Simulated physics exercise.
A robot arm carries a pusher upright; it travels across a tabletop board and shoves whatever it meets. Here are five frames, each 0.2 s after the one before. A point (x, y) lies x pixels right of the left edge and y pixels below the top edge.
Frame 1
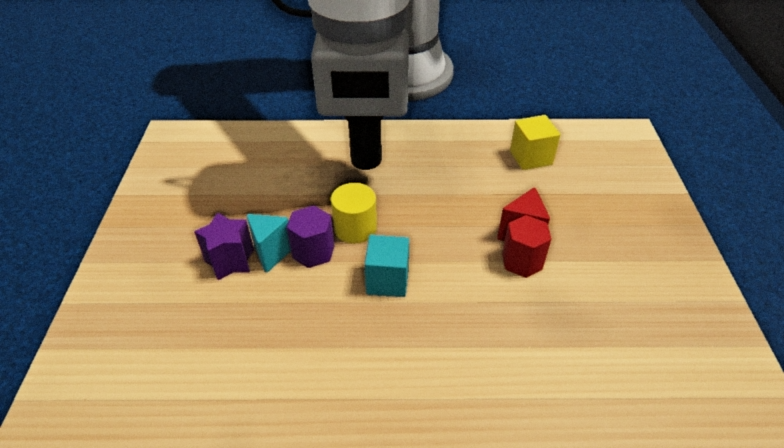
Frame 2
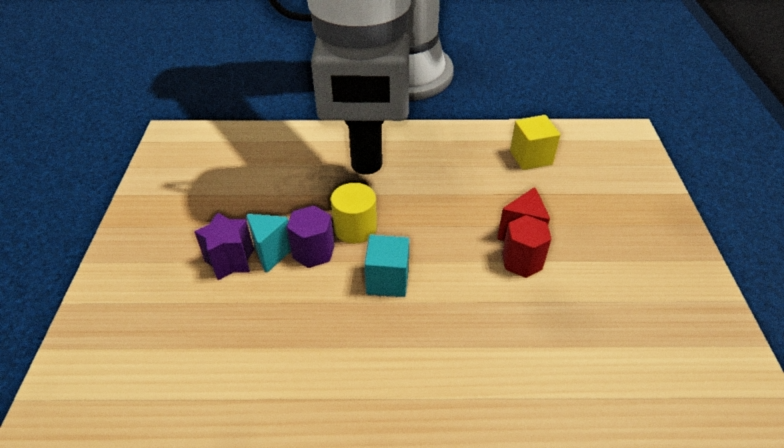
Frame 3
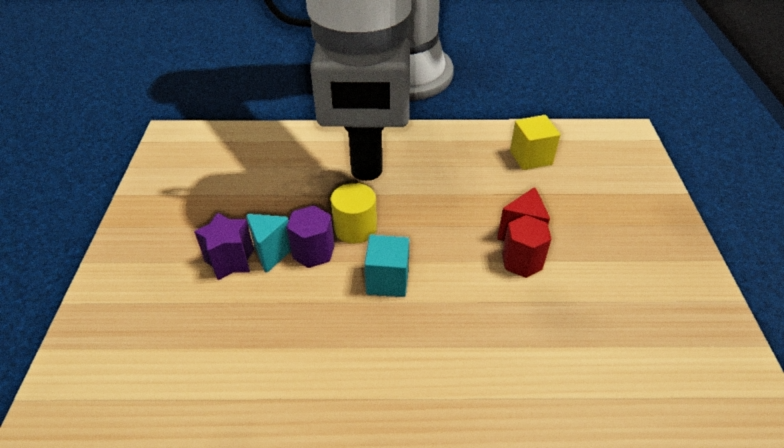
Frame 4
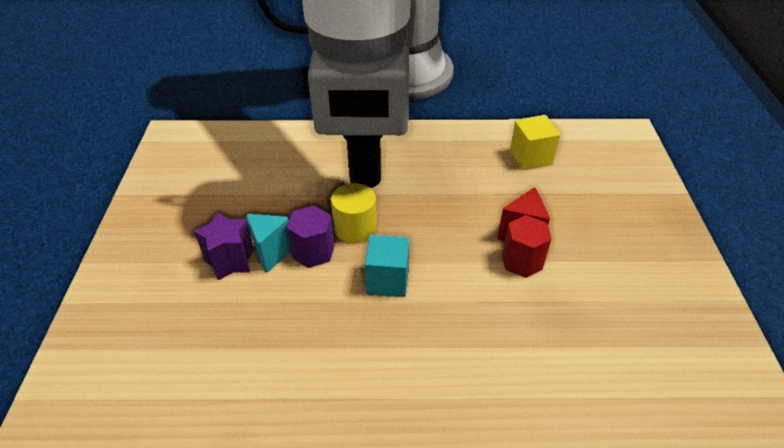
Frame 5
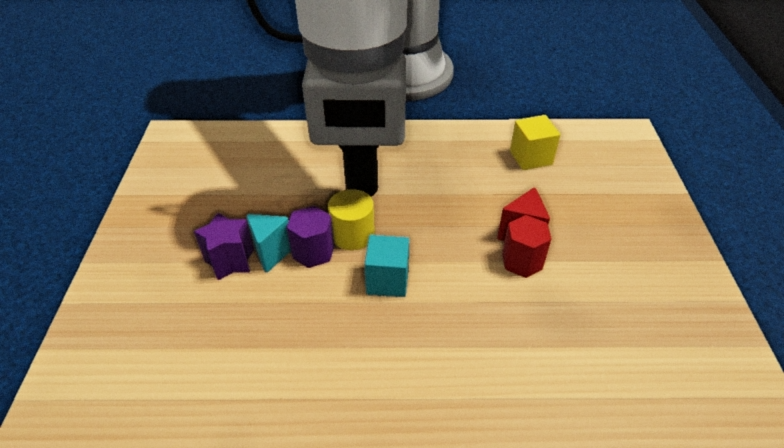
Robot arm with a black tip inching forward over a wooden table of coloured blocks, nudging the yellow cylinder slightly.
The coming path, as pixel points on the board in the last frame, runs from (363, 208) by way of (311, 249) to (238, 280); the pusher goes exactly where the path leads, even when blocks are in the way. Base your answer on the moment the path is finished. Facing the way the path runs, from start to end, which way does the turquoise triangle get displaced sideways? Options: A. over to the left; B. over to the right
B - over to the right.
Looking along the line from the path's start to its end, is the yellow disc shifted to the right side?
Final answer: No.
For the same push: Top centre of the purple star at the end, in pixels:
It will end up at (196, 230).
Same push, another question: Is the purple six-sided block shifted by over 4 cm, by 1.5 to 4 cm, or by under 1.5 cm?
Upwards of 4 cm.
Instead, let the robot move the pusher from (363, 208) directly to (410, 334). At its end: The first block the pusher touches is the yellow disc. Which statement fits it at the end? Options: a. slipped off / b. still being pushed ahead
The answer is a.
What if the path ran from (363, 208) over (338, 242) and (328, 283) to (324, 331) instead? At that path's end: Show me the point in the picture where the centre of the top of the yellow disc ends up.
Located at (364, 312).
What follows on the original path. One third of the way, pusher at (326, 216); purple six-sided block at (292, 239), turned 75° clockwise; yellow disc at (340, 231).
Two thirds of the way, pusher at (284, 242); purple star at (212, 231), turned 15° anticlockwise; turquoise triangle at (249, 224); purple six-sided block at (270, 262), turned 40° clockwise; yellow disc at (339, 235).
At the end, pusher at (232, 260); purple star at (196, 230); turquoise triangle at (239, 220), turned 25° clockwise; purple six-sided block at (258, 272); yellow disc at (339, 235).
